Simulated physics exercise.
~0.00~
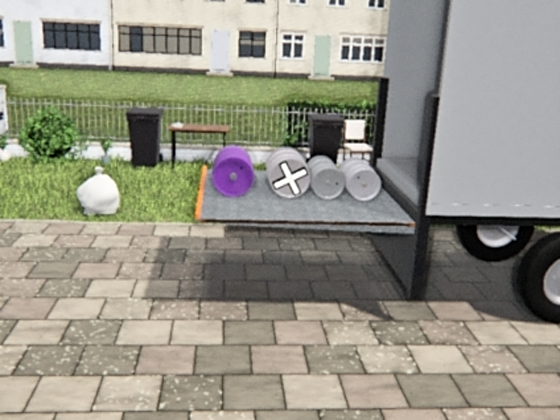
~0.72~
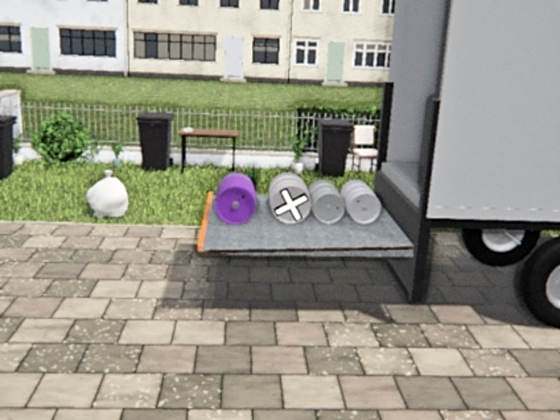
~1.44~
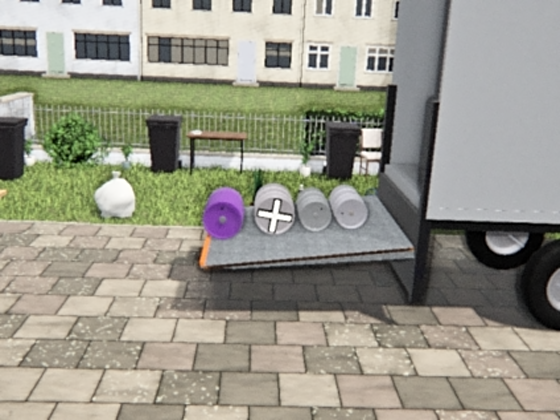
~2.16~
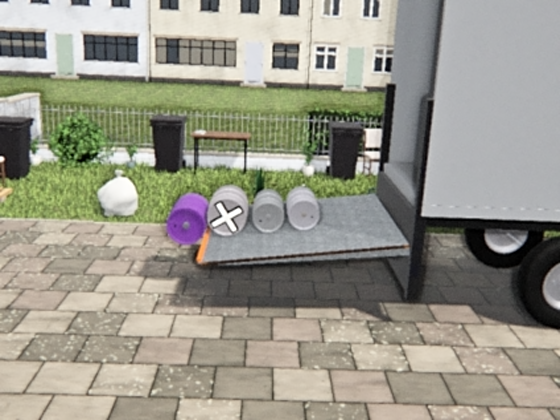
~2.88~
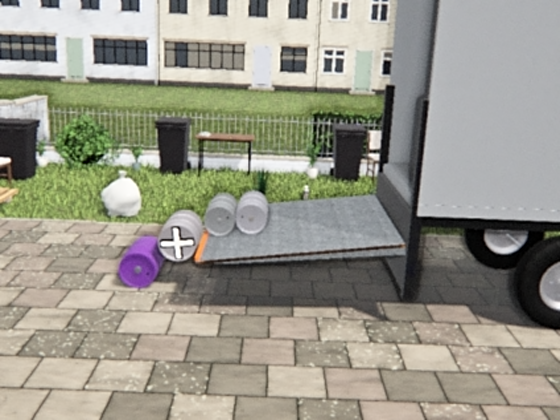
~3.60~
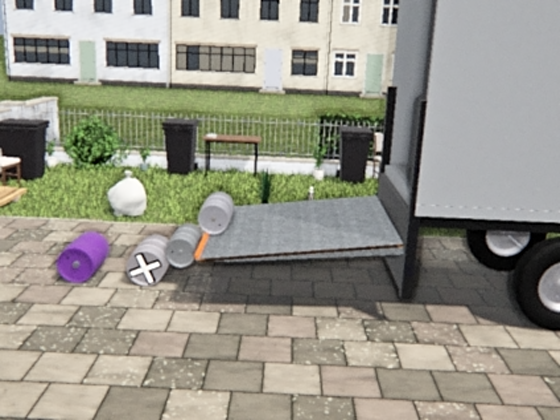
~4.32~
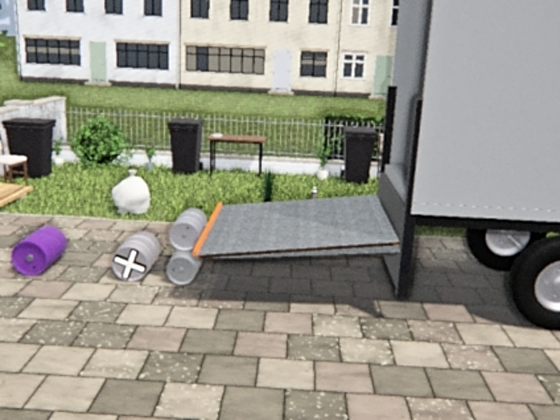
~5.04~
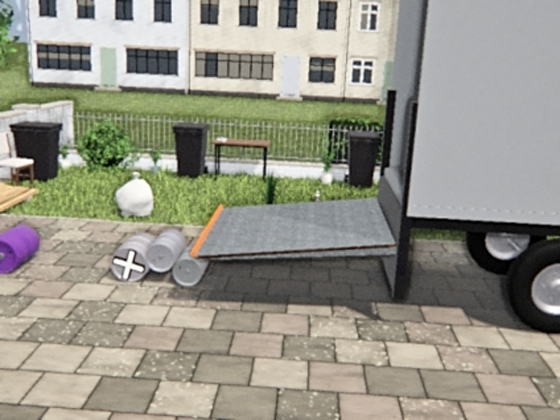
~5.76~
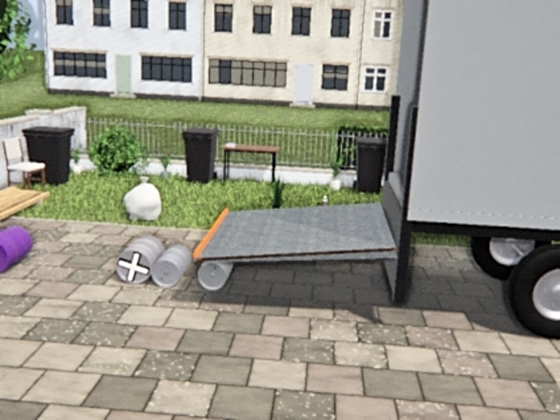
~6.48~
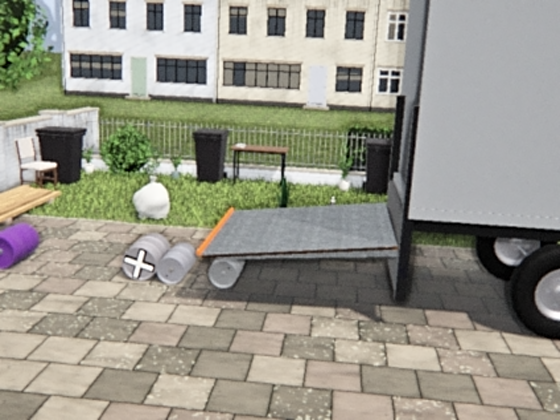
The video shows a purple keg and three grey ones, one marked with a white cross, on a truck's tail-lift that lowers slightly and tilts outwards. All four roll left off the edge onto the paving, the purple one farthest, while the others settle near the lift.
